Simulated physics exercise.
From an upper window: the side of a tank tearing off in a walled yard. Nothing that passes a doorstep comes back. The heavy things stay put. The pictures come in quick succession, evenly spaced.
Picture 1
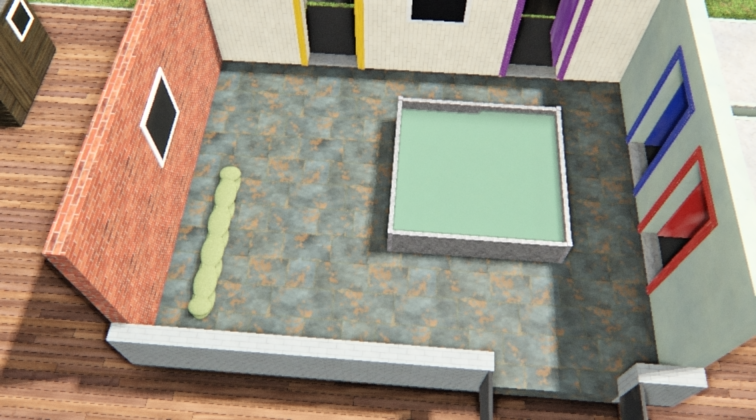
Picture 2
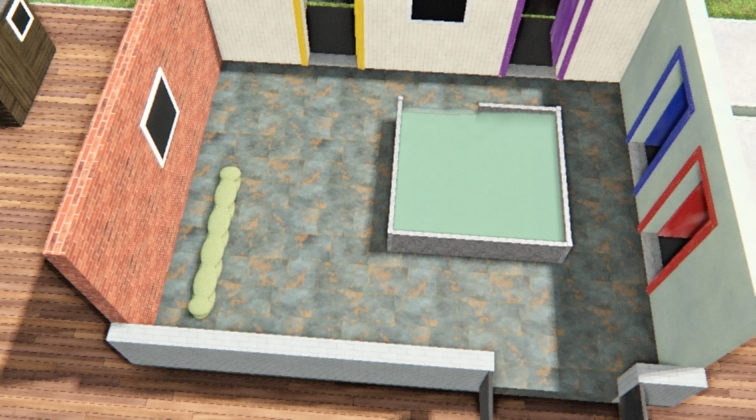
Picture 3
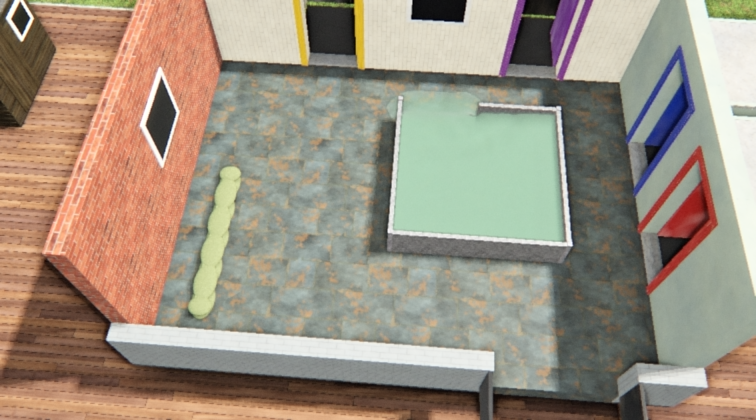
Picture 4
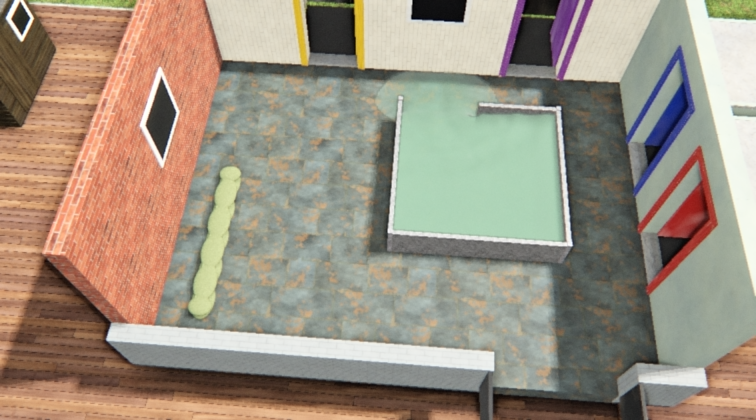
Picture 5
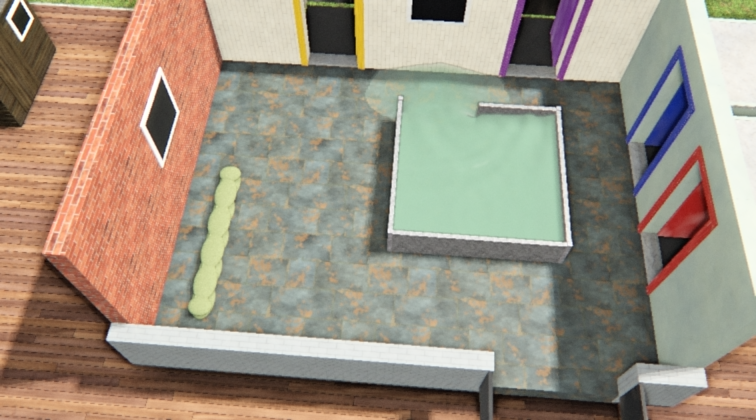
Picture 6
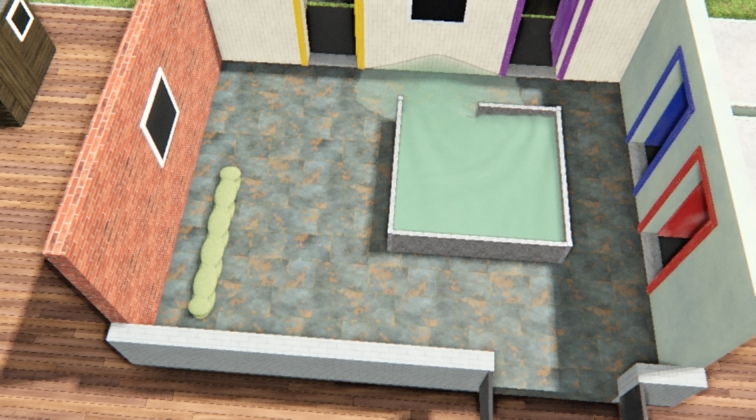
A walled tank of pale green water losing part of its far side, water pouring through the gap and spreading across the yard floor.
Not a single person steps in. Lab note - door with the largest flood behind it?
Largest flood: Yellow door.
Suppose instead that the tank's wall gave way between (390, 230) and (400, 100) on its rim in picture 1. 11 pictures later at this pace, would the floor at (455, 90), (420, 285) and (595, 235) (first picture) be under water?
Point by point, in the order asked: Bare, bare, bare.
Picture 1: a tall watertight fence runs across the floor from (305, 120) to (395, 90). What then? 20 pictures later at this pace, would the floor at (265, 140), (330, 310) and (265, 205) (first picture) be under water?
Well, in order I'd call them reached, unreached and reached.
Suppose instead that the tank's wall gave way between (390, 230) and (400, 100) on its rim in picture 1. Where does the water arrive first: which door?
That would be the door marked yellow.
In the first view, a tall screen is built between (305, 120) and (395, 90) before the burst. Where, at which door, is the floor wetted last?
I'd go with the red door.
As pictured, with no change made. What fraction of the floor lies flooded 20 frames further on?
Estimated share: Around 40 %.
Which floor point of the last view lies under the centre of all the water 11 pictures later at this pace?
I'd point to (454, 155).
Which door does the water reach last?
The red-painted one.
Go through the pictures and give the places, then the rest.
In the first picture, still water in the tank at (479, 170).
In the second picture, the front is at a hidden place, out from the gap on the tank's far side.
In the third picture, the front is at (393, 104), out from the gap on the tank's far side.
In the fourth picture, water pours out on the tank's far side and has run to (466, 74).
In the fifth picture, the front is at (386, 69), out from the gap on the tank's far side.
In the sixth picture, water pours out on the tank's far side and has run to (369, 68).
A moment on, water covers 10 % of the floor; blue door not reached, purple door wet at the sill, nothing in, yellow door wet at the sill, nothing in, red door not reached.
Next, water covers 25 % of the floor; blue door not reached, purple door a trickle in, yellow door a trickle in, red door not reached.
Then, water covers 40 % of the floor; blue door a trickle in, purple door a trickle in, yellow door some in, red door wet at the sill, nothing in.
Later, water covers 70 % of the floor; blue door a trickle in, purple door some in, yellow door some in, red door wet at the sill, nothing in.
In the end, water covers 90 % of the floor; blue door a trickle in, purple door some in, yellow door some in, red door wet at the sill, nothing in; the yellow door has let in the most.
